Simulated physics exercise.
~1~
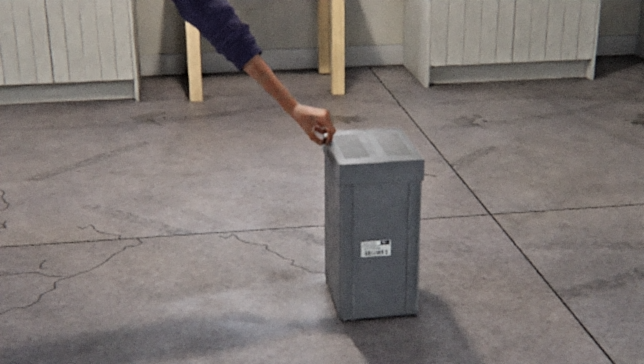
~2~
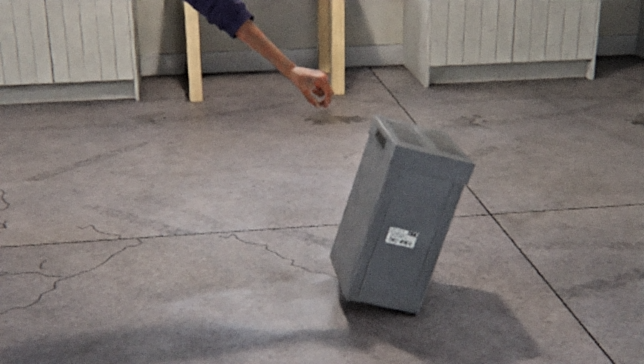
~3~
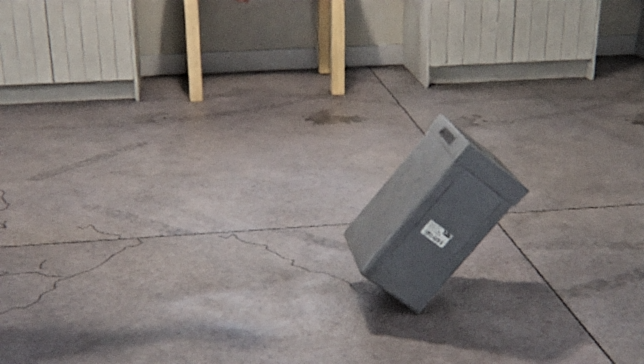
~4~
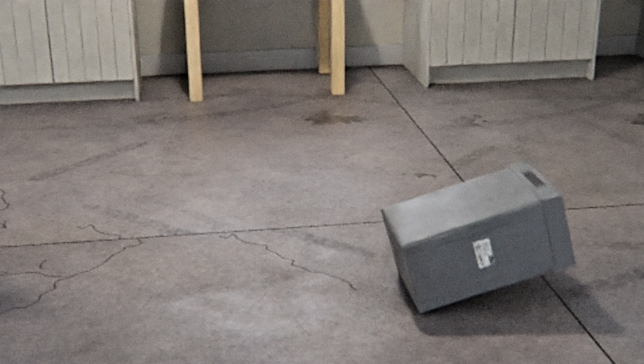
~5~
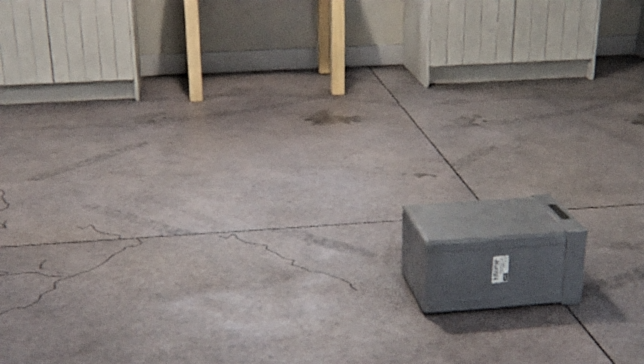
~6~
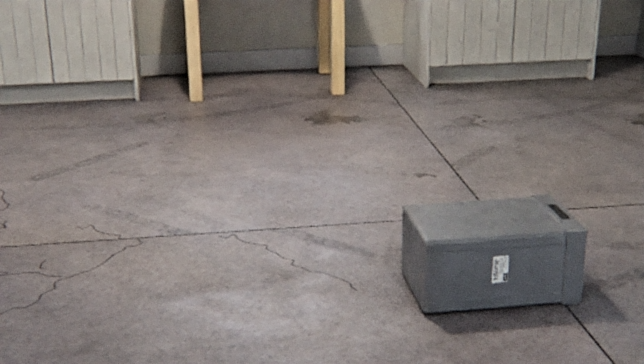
A hand at the top edge of an upright grey tote let go and drew back as the tote leaned to the right on the concrete floor. It kept tipping, toppled over, and ended up lying still on its side.
